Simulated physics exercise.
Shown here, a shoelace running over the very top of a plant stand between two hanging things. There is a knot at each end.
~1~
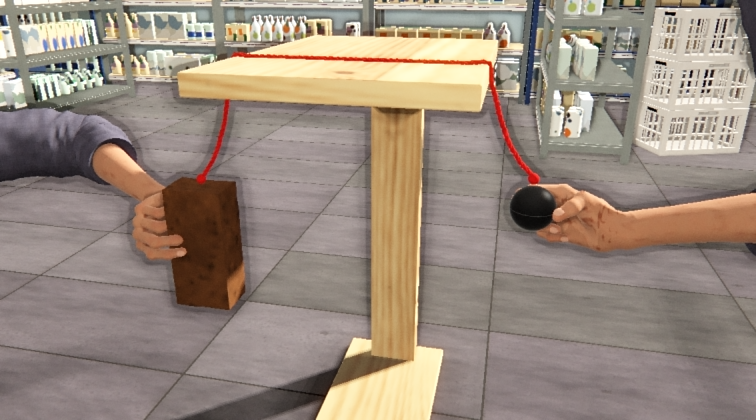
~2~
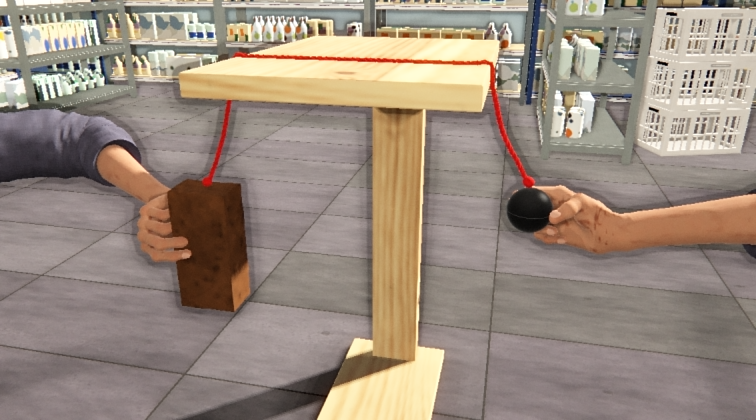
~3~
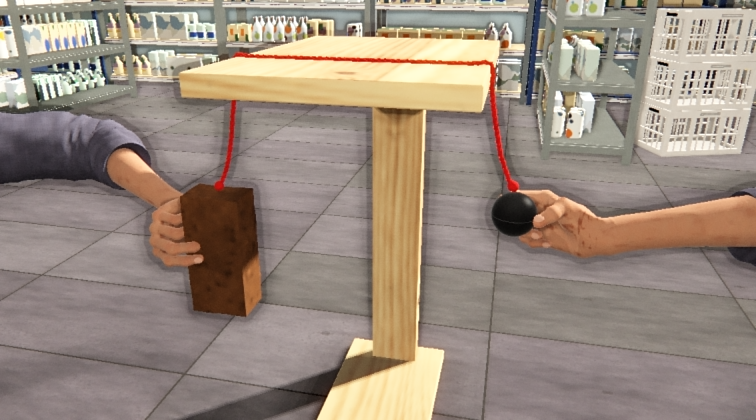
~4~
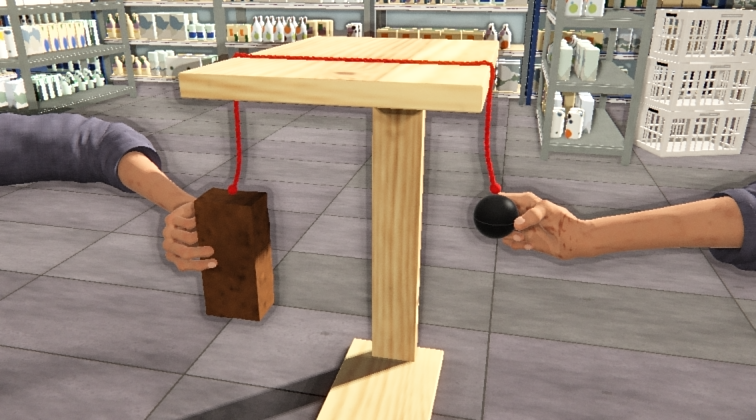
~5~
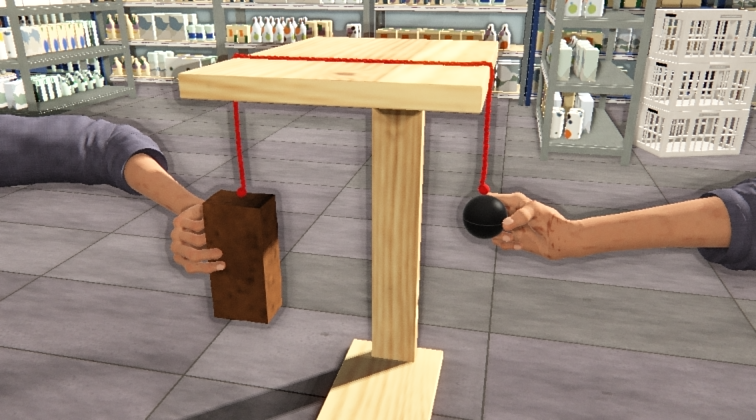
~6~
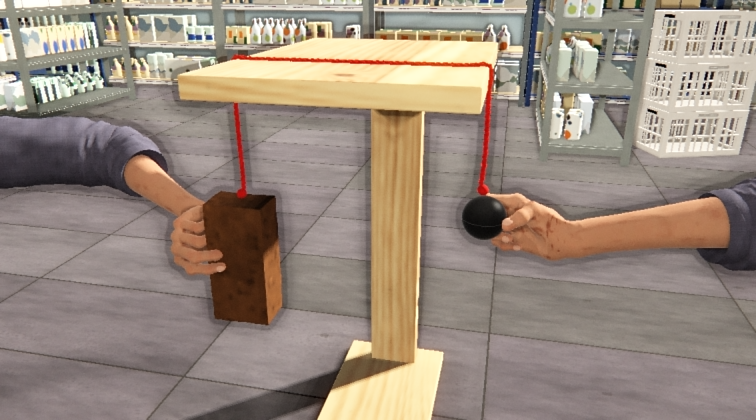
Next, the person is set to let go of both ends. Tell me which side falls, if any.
The left side falls.
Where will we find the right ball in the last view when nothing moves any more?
I'd say it finishes somewhere around (239, 413).
Then, 0.60 s past the final frame, left brick down on the floor near (279, 407); right ball lower.
Then, 1.02 s past the final frame, left brick down on the floor near (257, 405); right ball down on the floor.
When it is over, left brick down on the floor near (263, 408); right ball down on the floor near (239, 413). The shoelace goes down on the left.
